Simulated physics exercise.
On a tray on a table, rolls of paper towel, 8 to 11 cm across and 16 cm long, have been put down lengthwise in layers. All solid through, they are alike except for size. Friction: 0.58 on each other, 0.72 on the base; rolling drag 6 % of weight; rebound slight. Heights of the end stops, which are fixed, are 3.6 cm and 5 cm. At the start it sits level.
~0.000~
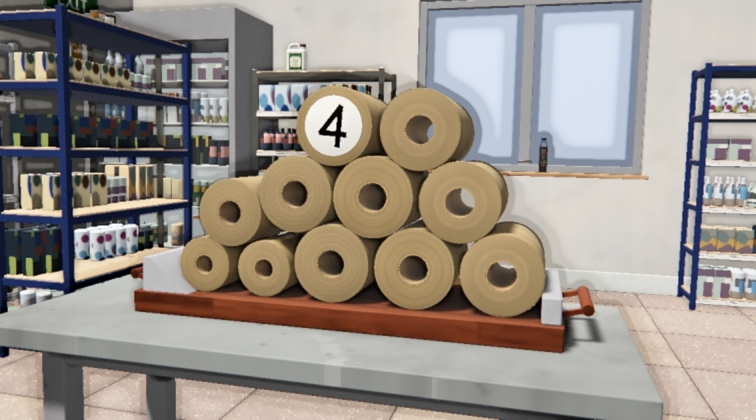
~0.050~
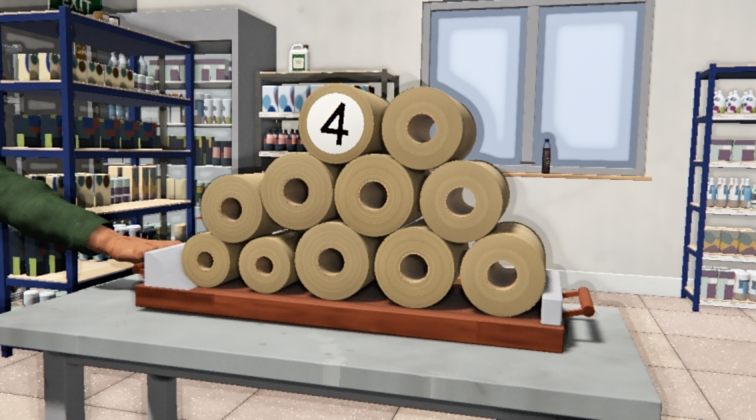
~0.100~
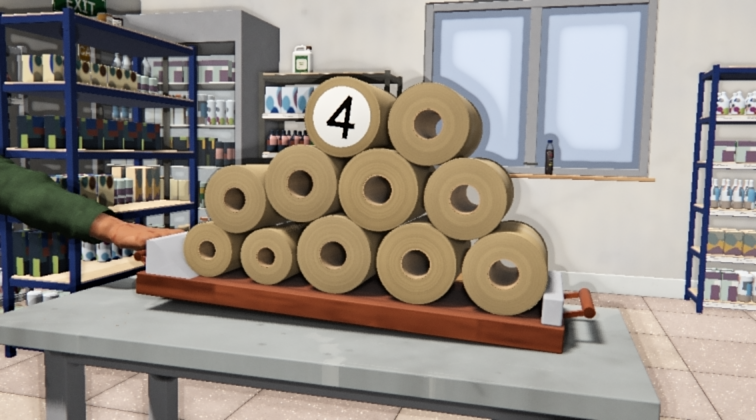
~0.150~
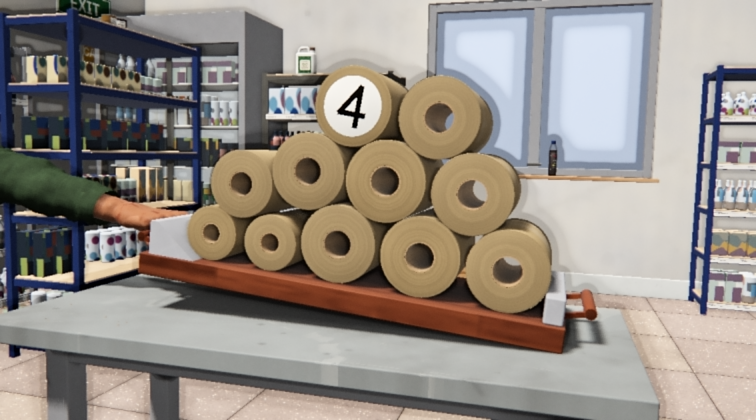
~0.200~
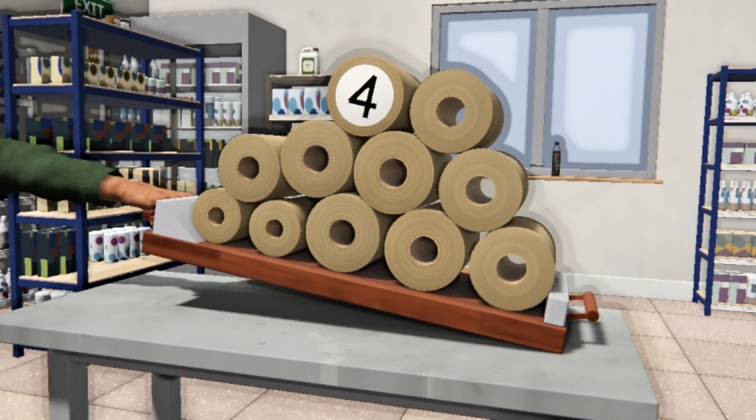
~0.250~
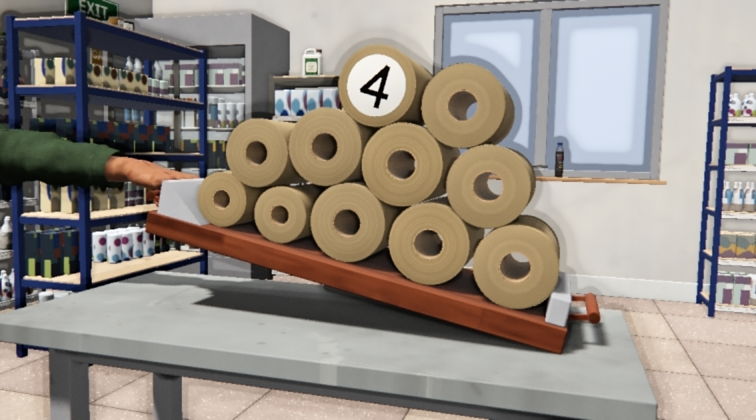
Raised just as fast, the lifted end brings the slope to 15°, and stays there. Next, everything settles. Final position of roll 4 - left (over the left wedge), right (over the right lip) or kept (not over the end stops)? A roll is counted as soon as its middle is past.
Still inside the bounds.
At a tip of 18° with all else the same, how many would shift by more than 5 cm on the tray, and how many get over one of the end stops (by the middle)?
Counts: 1 then 1.
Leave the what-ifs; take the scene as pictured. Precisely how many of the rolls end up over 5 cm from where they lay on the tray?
0.
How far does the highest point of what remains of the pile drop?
Something like 0 cm, I'd say.
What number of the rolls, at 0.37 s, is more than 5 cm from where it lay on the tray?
The tally stands at 0 by that time.
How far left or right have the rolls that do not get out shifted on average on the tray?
Rightwards, by about 1 cm.
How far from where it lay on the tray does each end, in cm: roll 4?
Roll 4: 1.
After 0.34 s, left end up 15°; 0 now displaced over 5 cm; not one over the end stops; no. 4 in place (moves measured on the tray).
After 0.37 s, left end up 15°; 0 now displaced over 5 cm; not one over the end stops; no. 4 1 cm right.
All still by 0.9 s, 0 moved over 5 cm; not one over the end stops; no. 4 0.8 cm right; top of the pile 30 cm high, from 30 cm.
